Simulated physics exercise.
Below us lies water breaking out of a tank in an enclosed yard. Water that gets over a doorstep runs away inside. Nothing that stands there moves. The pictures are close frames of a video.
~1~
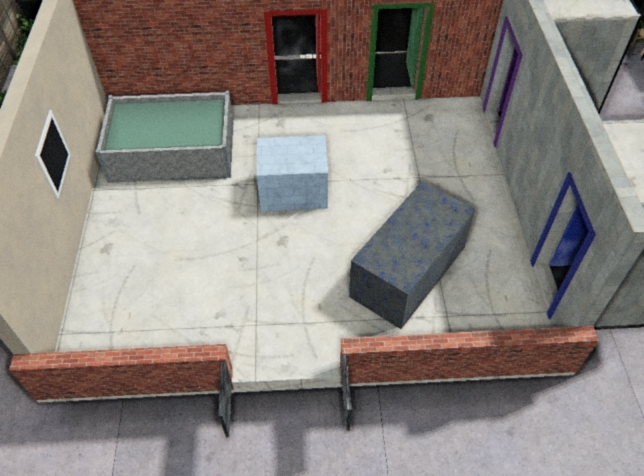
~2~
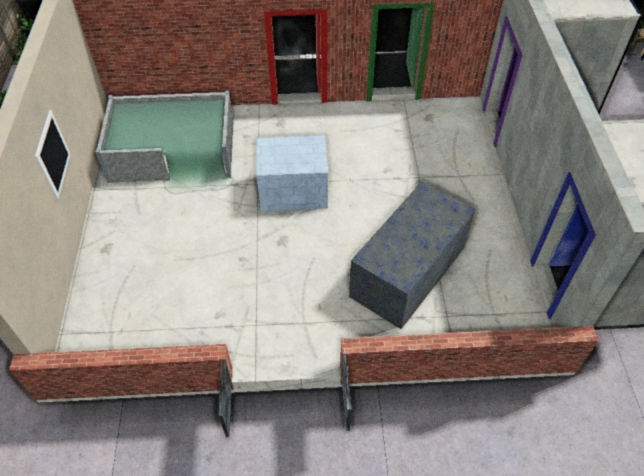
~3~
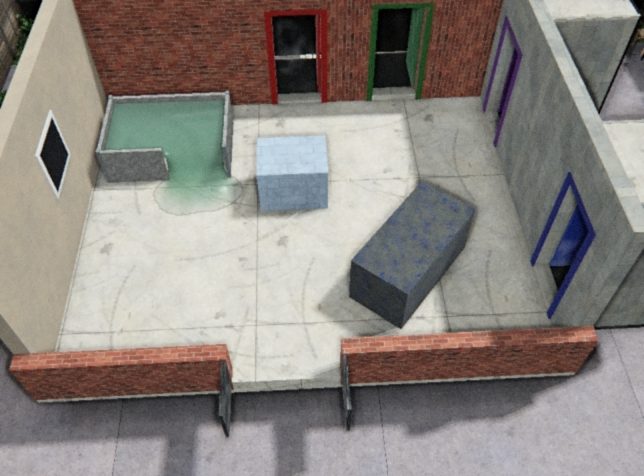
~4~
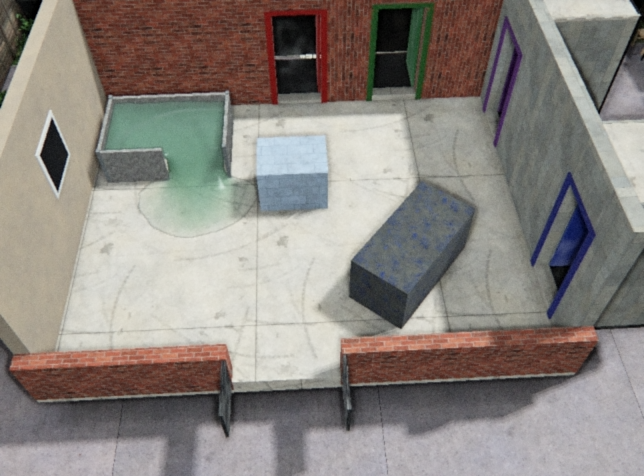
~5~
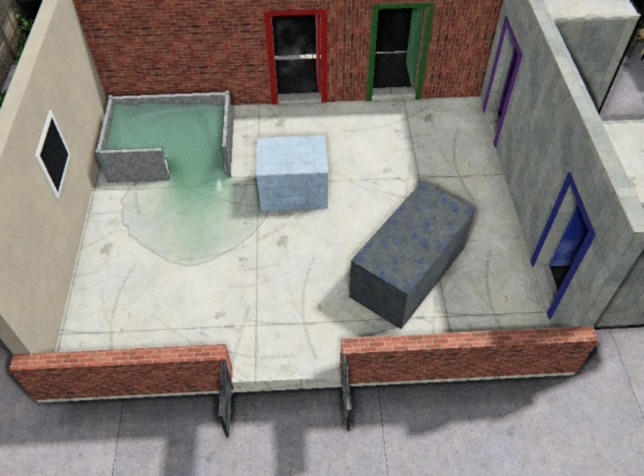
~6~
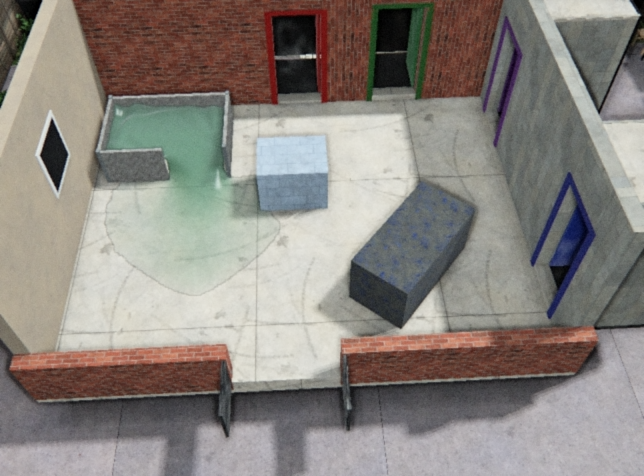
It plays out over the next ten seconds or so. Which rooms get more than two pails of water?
The purple door admits no more than that; the green door admits no more than that; the red door admits no more than that; the blue door admits no more than that.
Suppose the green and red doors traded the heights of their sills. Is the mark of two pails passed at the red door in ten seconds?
The red door is under.
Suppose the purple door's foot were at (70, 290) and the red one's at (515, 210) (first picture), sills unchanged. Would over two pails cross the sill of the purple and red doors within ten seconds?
My reading: Purple passes that mark, red takes less.
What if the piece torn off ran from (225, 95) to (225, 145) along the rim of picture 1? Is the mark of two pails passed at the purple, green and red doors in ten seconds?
My reading: Purple lets more in, green is under, red passes that mark.
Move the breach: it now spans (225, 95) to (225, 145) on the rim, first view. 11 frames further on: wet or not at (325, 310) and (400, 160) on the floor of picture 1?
One after the other: Clear, flooded.
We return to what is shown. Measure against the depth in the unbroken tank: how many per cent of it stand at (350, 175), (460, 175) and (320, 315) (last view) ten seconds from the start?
In that order: 2, 4 and 10 per cent.
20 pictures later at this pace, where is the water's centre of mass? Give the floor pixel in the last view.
Around (191, 237).
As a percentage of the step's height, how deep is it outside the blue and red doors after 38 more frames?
About 80 and 10 per cent.
A moment on, water covers 30 % of the floor; the purple door not reached, the green door not reached, the red door not reached, the blue door not reached.
Next, water covers 40 % of the floor; the purple door not reached, the green door not reached, the red door not reached, the blue door not reached.
Then, water covers 45 % of the floor; the purple door not reached, the green door not reached, the red door not reached, the blue door not reached.
Later, water covers 55 % of the floor; the purple door not reached, the green door not reached, the red door not reached, the blue door wet at the sill, nothing in.
In the end, water covers 80 % of the floor; the purple door wet at the sill, nothing in, the green door not reached, the red door not reached, the blue door under two buckets in.
